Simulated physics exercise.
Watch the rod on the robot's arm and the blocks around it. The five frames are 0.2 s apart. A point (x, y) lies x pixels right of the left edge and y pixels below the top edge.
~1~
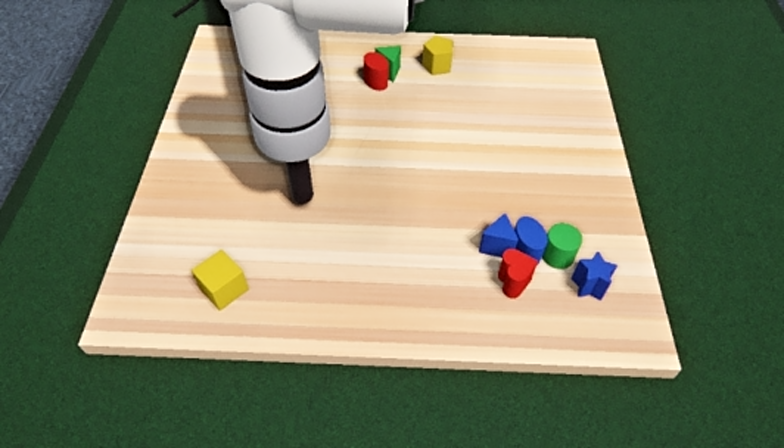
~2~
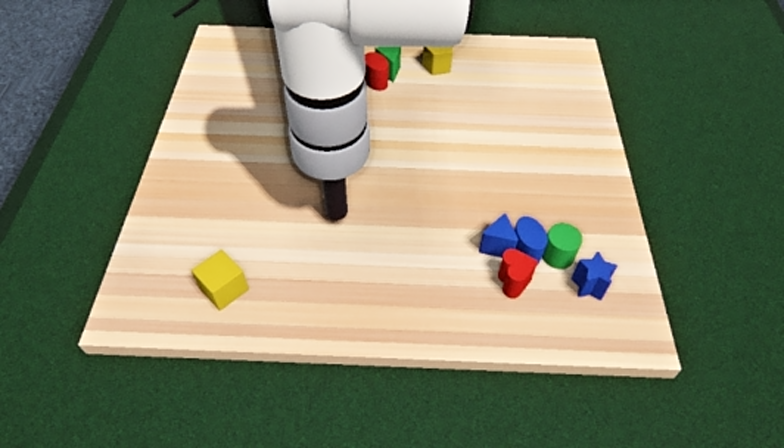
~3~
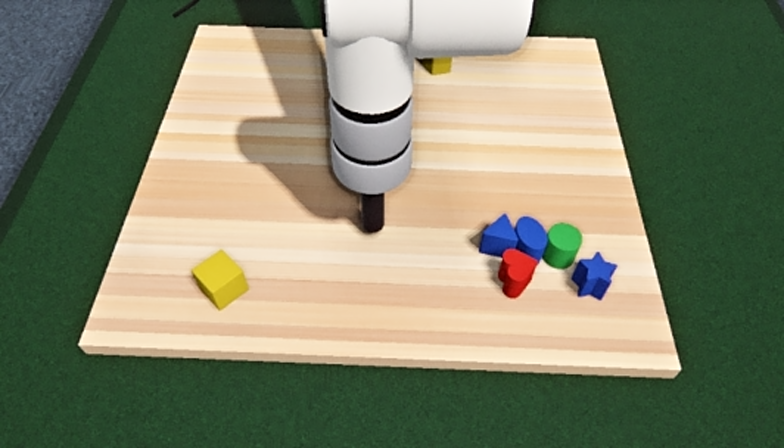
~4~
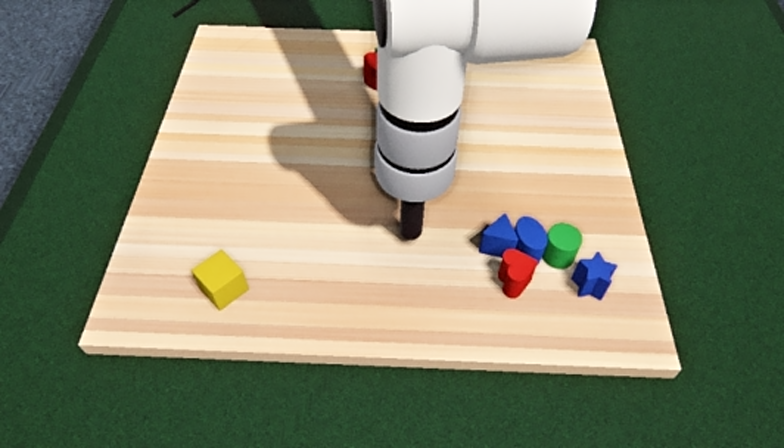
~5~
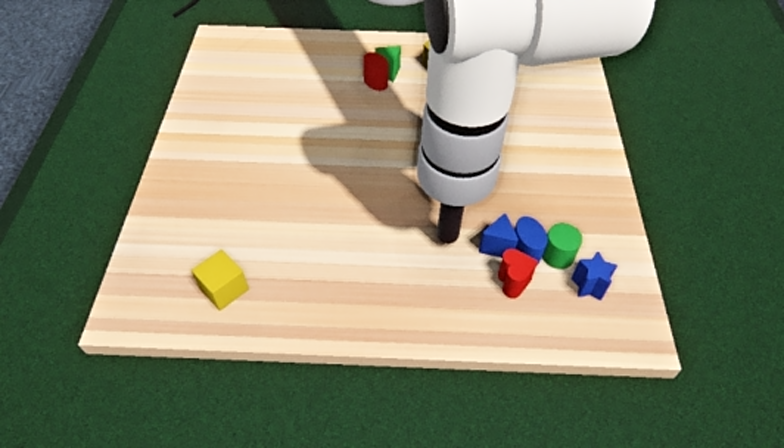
The robot arm's dark rod moves right across the wooden board, nearing the blue triangular block.
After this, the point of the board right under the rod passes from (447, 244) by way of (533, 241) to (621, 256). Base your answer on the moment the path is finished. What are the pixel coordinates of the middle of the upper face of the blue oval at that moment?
I'd say the blue oval ends with its top centre at (561, 249).
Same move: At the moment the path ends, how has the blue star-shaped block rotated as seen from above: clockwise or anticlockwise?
Clockwise, looking down.
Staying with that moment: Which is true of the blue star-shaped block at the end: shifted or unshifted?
Answer: Moved.
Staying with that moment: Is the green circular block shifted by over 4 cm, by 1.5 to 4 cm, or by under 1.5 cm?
Covers over 4 cm.
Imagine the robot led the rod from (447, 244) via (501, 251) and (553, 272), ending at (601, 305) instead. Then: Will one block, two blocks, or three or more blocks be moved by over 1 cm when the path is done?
By the end, three or more blocks will have moved.
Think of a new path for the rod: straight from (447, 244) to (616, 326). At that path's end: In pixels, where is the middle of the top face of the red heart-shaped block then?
Final place: (565, 303).
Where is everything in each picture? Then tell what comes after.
The first picture shows rod's lower end (303, 197); blue three-sided block (502, 228); blue oval (532, 232); green circular block (566, 236); blue star-shaped block (599, 267).
The second picture shows rod (337, 213); blocks still.
The third picture shows rod (373, 225); blocks still.
The fourth picture shows rod (411, 232); blocks still.
The fifth picture shows rod (448, 236); blue three-sided block (502, 228); blue oval (532, 232); green circular block (566, 236); blue star-shaped block (599, 267).
The first path, step by step. One third of the way, rod (507, 232); blue three-sided block (523, 237), turned 15° clockwise; blue oval (551, 240); green circular block (583, 237).
Two thirds of the way, rod (566, 237); blue three-sided block (529, 241), turned 40° clockwise; blue oval (561, 249); green circular block (596, 241); blue star-shaped block (602, 269), turned 15° clockwise.
At the end, rod (625, 249); blue three-sided block (529, 241), turned 40° clockwise; blue oval (561, 249); green circular block (638, 261); blue star-shaped block (607, 275), turned 60° clockwise.
